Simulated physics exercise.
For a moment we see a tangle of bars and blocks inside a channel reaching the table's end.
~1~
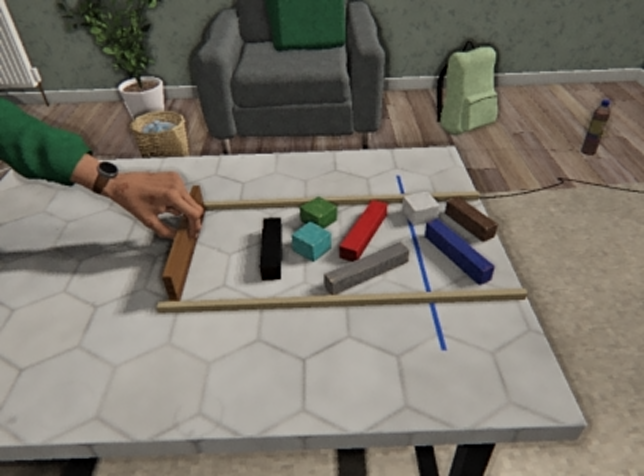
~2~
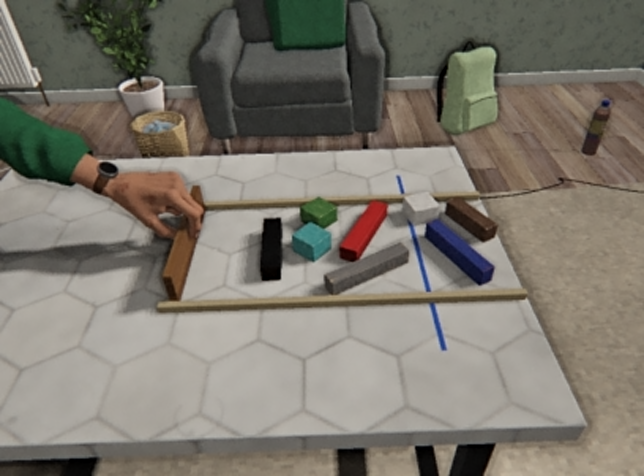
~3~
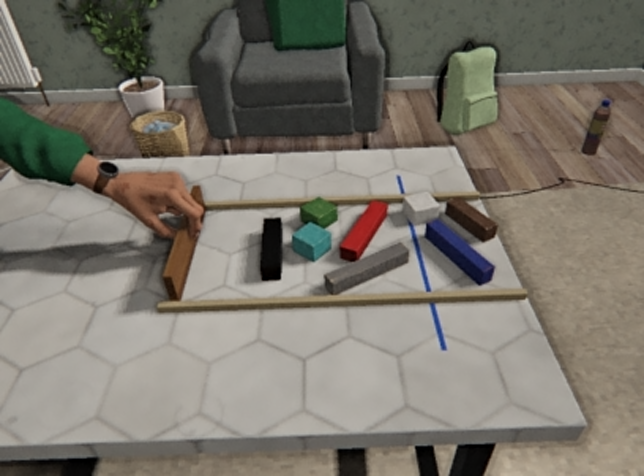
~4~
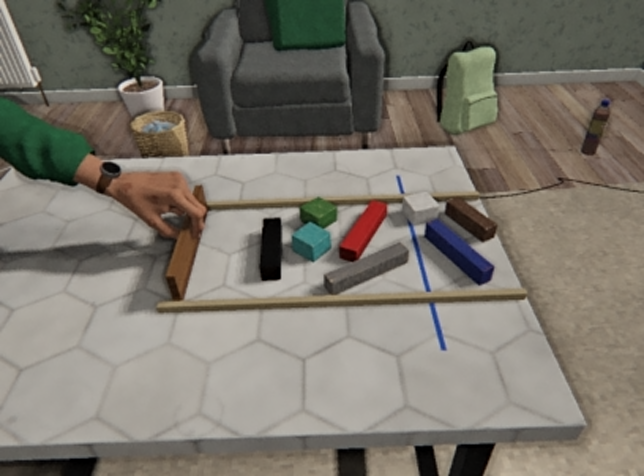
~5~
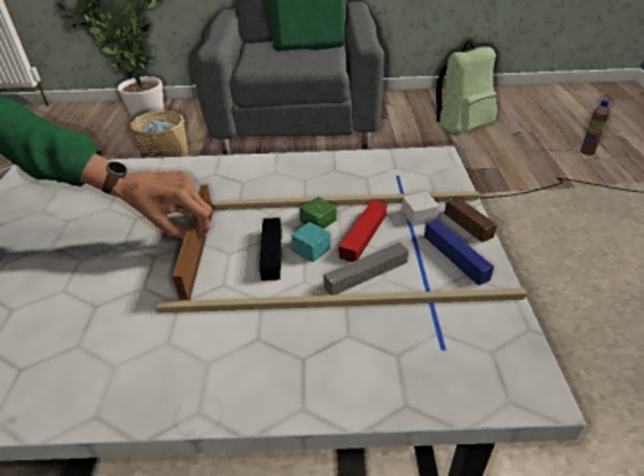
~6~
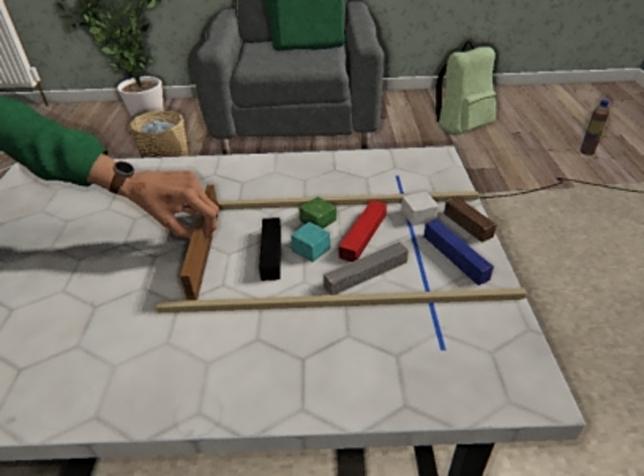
A hand in a green sleeve with a dark watch grips an upright brown board at the left of a pale hexagon-tiled table, seen from above in a room with a grey armchair. Between two wooden strips lie black, green, turquoise, red and grey pieces, with white, blue and brown ones near a blue line at right. The board rests, then the hand slides it slightly right, while the pieces and view stay still.
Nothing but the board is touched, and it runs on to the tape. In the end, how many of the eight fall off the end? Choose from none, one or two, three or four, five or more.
Final count: One or two.
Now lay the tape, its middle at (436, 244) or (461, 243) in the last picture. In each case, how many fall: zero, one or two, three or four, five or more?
Place by place: Three or four, then at least five.
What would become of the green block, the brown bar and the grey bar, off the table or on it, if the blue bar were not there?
Taking them one by one, the green block holds its spot, the brown bar drops away and the grey bar holds its spot.
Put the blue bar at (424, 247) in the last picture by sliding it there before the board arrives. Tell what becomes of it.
In the end it hangs on.
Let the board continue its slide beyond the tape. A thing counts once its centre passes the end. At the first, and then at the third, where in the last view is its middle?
For the first, roughly (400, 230); for the next, roughly (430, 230).
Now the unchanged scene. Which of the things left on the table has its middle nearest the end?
The white block ends nearest.
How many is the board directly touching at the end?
The answer is 3.
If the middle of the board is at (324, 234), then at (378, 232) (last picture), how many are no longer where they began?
I make it 5 at the first spot and 8 at the other.
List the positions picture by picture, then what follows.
The first picture shows brown bar (470, 218); blue bar (457, 250); white block (420, 208); board (187, 239); tape (416, 245).
The second picture shows blue bar (457, 251); red stick (365, 230).
The third picture shows white block (420, 208); board (187, 239).
The fourth picture shows brown bar (470, 219); turquoise block (312, 242).
The fifth picture shows blue bar (457, 250); grey bar (367, 268).
The sixth picture shows brown bar (469, 219); blue bar (456, 250); white block (419, 208); board (202, 239); tape (416, 245).
A little later, none off yet; brown bar at rest near (469, 219); blue bar at rest near (456, 250); white block at rest near (419, 208).
When it is over, the number that fall off is one or two; down, blue bar and brown bar.
